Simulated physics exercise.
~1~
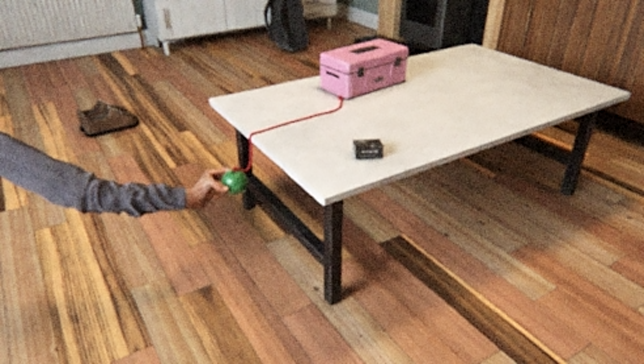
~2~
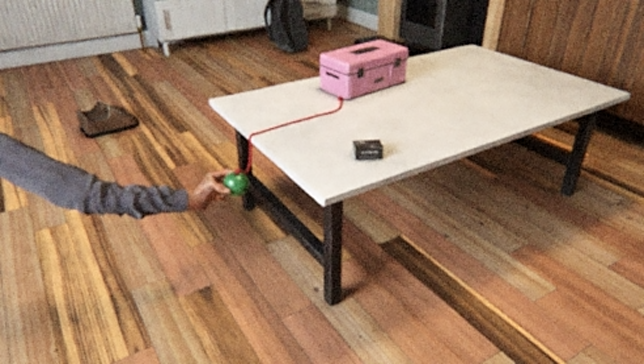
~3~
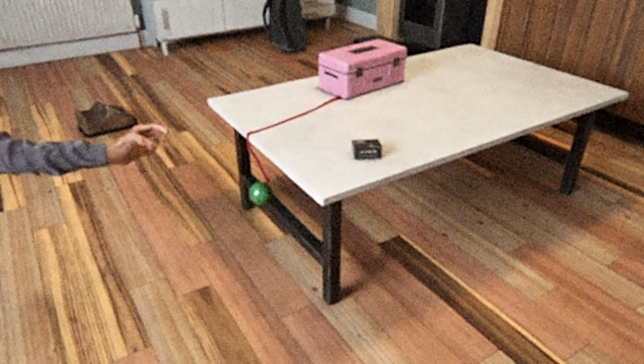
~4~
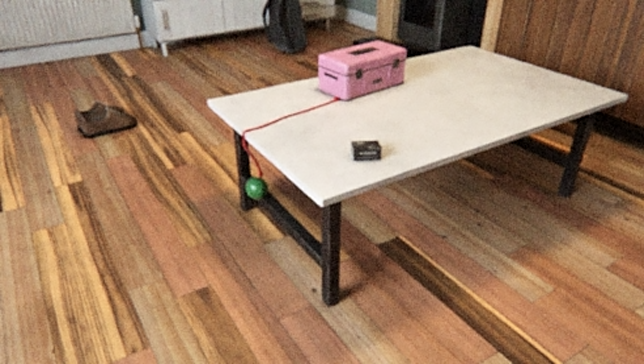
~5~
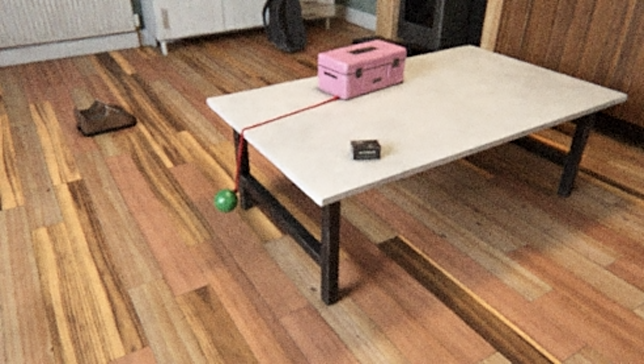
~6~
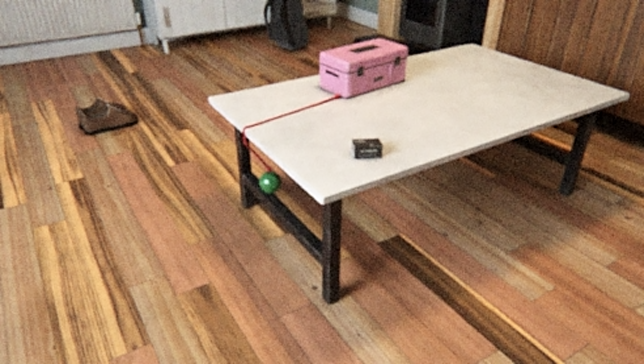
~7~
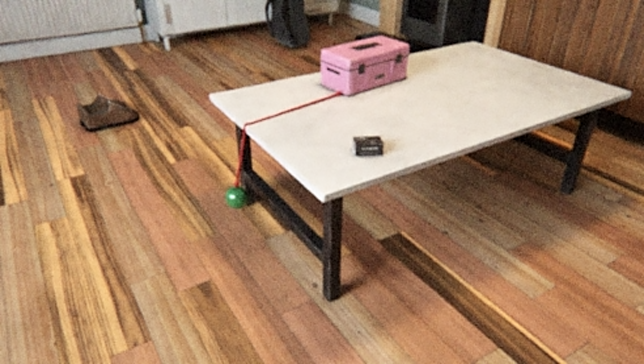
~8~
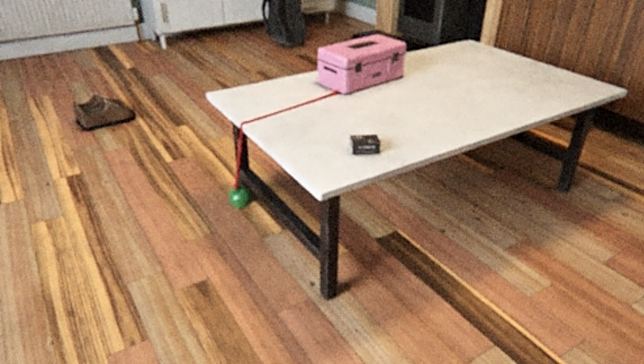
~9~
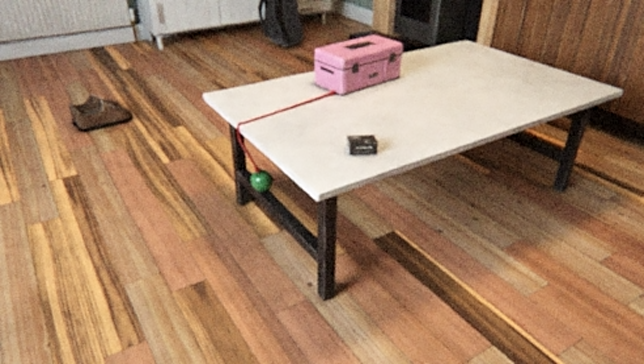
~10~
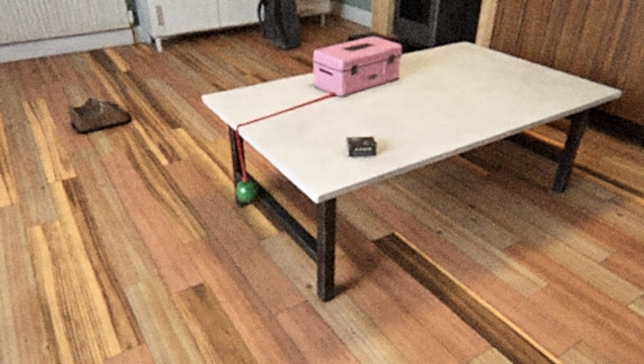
A green apple on a red cord leading to a pink toolbox was lowered past the table's end by a hand, which let go and drew back. It swung back and forth below the edge and stayed dangling, while the toolbox and black box stayed put.
